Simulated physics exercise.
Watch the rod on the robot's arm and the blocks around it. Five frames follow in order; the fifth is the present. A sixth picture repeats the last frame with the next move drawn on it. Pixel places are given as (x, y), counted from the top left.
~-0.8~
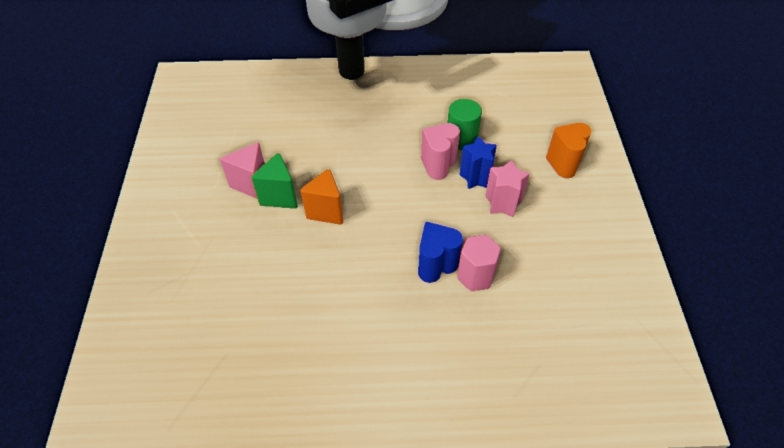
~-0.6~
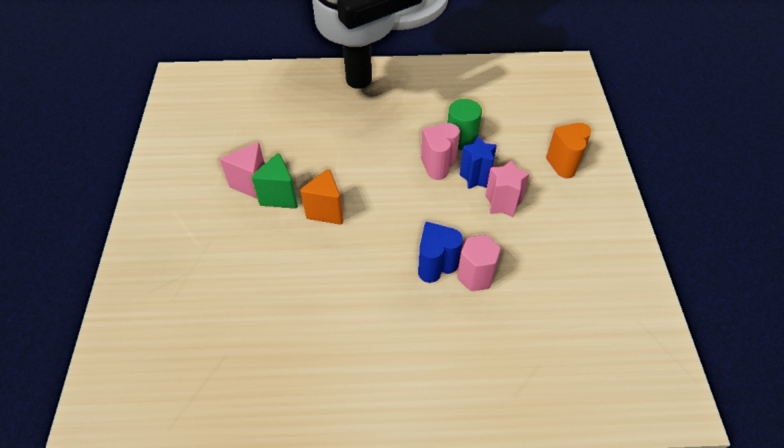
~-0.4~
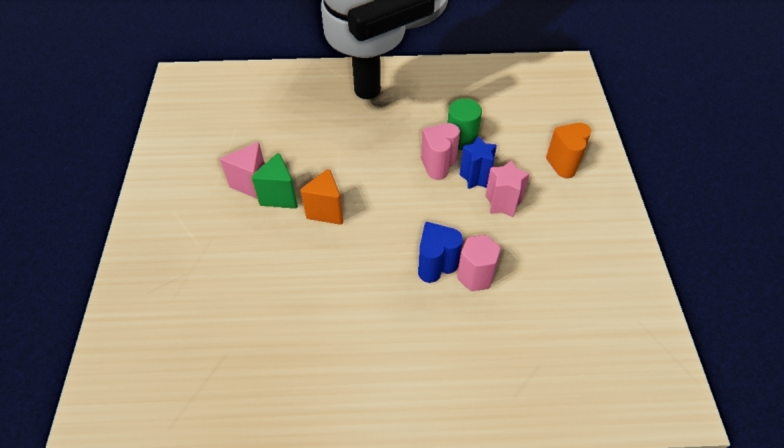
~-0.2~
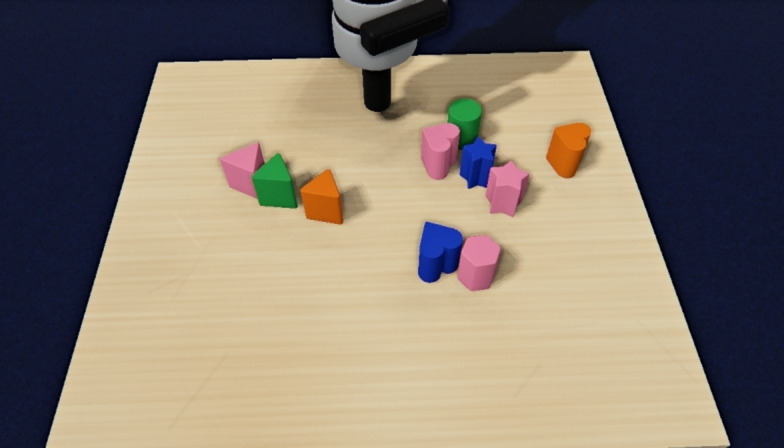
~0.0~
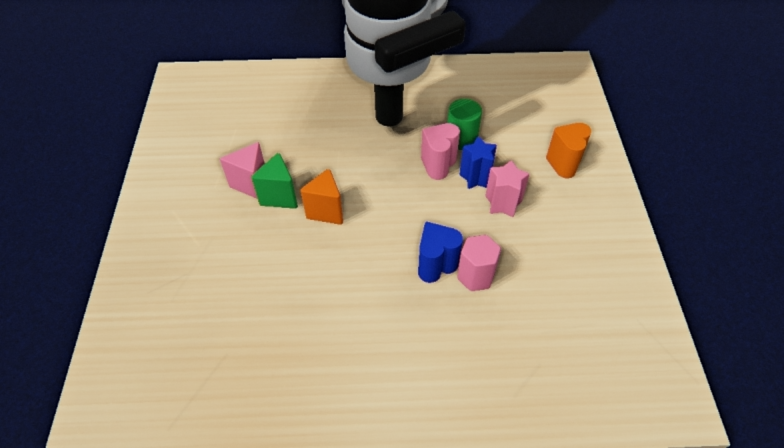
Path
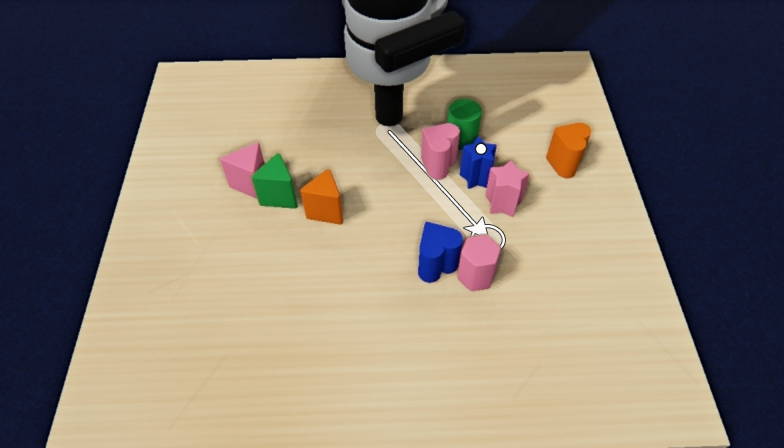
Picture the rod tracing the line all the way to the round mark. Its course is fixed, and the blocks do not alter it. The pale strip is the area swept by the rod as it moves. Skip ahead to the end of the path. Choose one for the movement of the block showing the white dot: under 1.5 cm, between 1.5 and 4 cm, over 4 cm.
The answer is 1.5 to 4 cm.
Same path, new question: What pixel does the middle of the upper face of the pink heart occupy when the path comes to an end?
So, by the moment the path ends, you'll find the top centre of the pink heart at (484, 161).
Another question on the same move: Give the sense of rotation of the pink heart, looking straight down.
Its rotation is counterclockwise.
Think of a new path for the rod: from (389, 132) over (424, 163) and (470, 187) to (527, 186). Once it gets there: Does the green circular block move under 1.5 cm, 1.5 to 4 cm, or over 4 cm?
Once the path is done, the green circular block lies within 1.5 cm of its present place.
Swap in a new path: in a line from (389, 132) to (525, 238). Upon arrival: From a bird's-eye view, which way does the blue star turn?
Looking down, it rotates anti-clockwise.
Drawn move, from (389, 132) directly to (488, 239); the dot is on the blue star.
On the path given first. One third of the way, rod at (421, 151); pink heart at (456, 143), turned 20° anticlockwise.
Two thirds of the way, rod at (455, 188); pink heart at (483, 160), turned 105° anticlockwise; blue star at (507, 146), turned 30° anticlockwise.
At the end, rod at (491, 226); pink heart at (484, 161), turned 105° anticlockwise; blue star at (508, 146), turned 30° anticlockwise; pink hexagonal block still; pink star at (512, 177).
